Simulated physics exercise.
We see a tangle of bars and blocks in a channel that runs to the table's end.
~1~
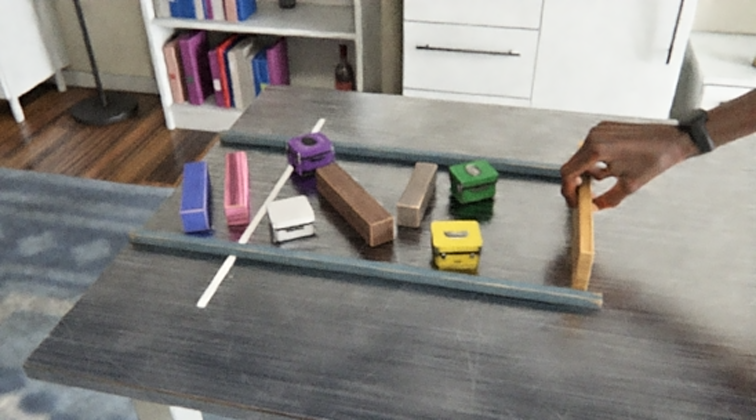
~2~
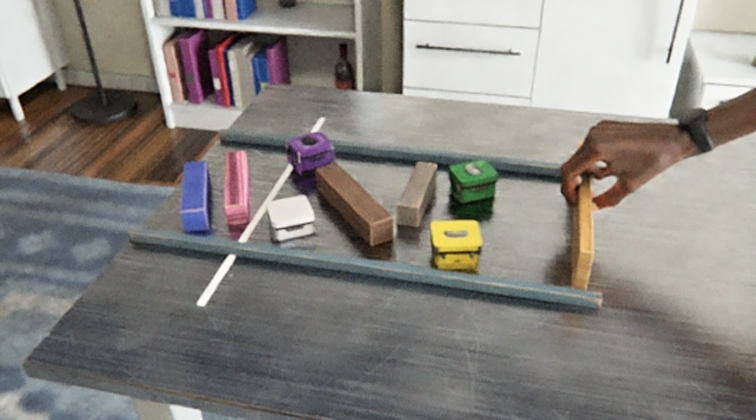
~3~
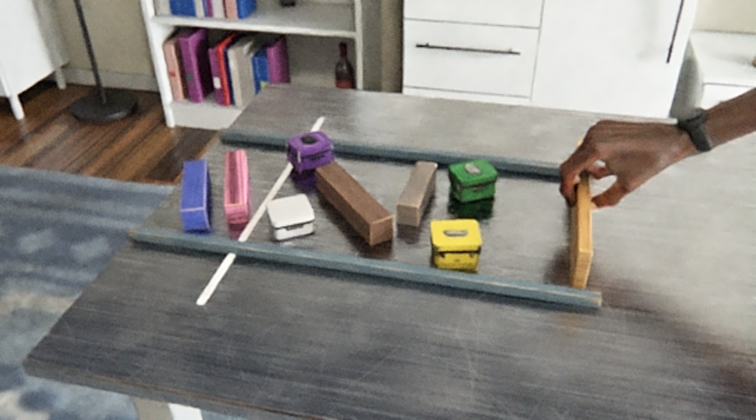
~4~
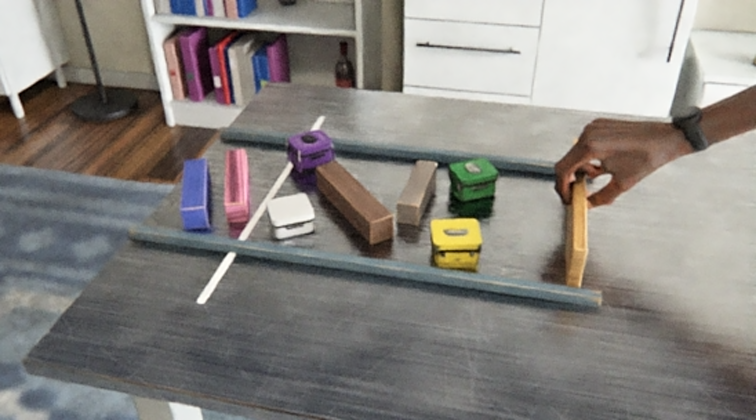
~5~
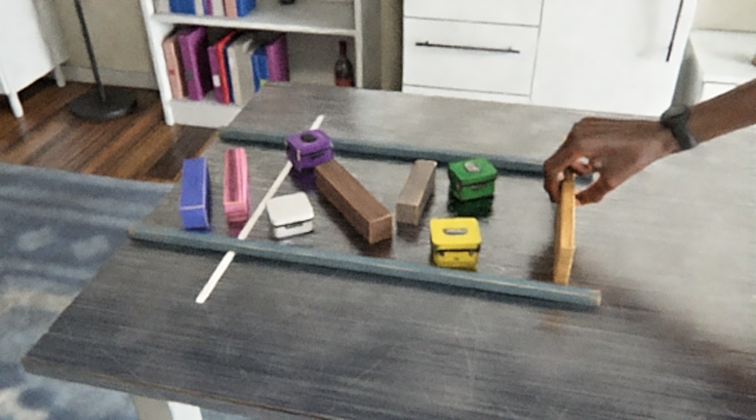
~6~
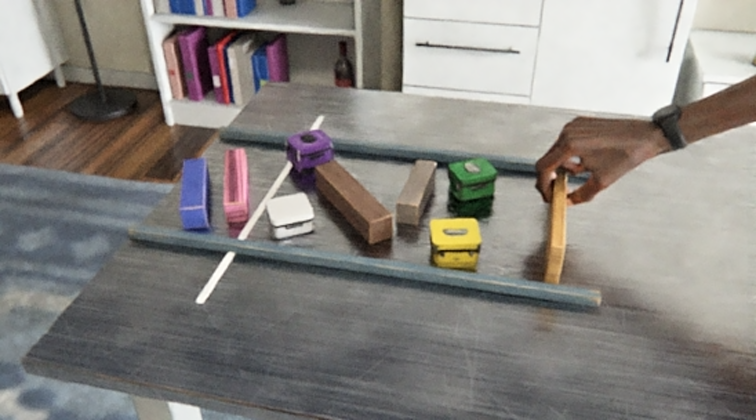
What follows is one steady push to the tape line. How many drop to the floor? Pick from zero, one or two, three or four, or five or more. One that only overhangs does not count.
The number that fall off is one or two.
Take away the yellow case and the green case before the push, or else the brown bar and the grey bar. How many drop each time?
Fallen: 0, and 1 in the other try.
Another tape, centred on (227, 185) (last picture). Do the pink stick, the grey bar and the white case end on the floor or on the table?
The pink stick is lost; the grey bar survives; the white case falls.
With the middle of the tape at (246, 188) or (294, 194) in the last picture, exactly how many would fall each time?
In that order 3 and 1.
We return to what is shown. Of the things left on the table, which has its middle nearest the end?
That is the white case.
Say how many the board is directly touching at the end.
3 of them.
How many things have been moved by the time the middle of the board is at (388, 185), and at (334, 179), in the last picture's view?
The counts are 5 and 8.
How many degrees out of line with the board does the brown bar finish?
Some 10 degrees.
Soon after, none off yet; blue bar at rest near (195, 192); pink stick at rest near (236, 183); purple case at rest near (310, 151).
After that, none off yet; blue bar at rest near (195, 192); pink stick moving near (228, 183); purple case at rest near (309, 149).
In the end, the number that fall off is one or two; gone, pink stick and blue bar.
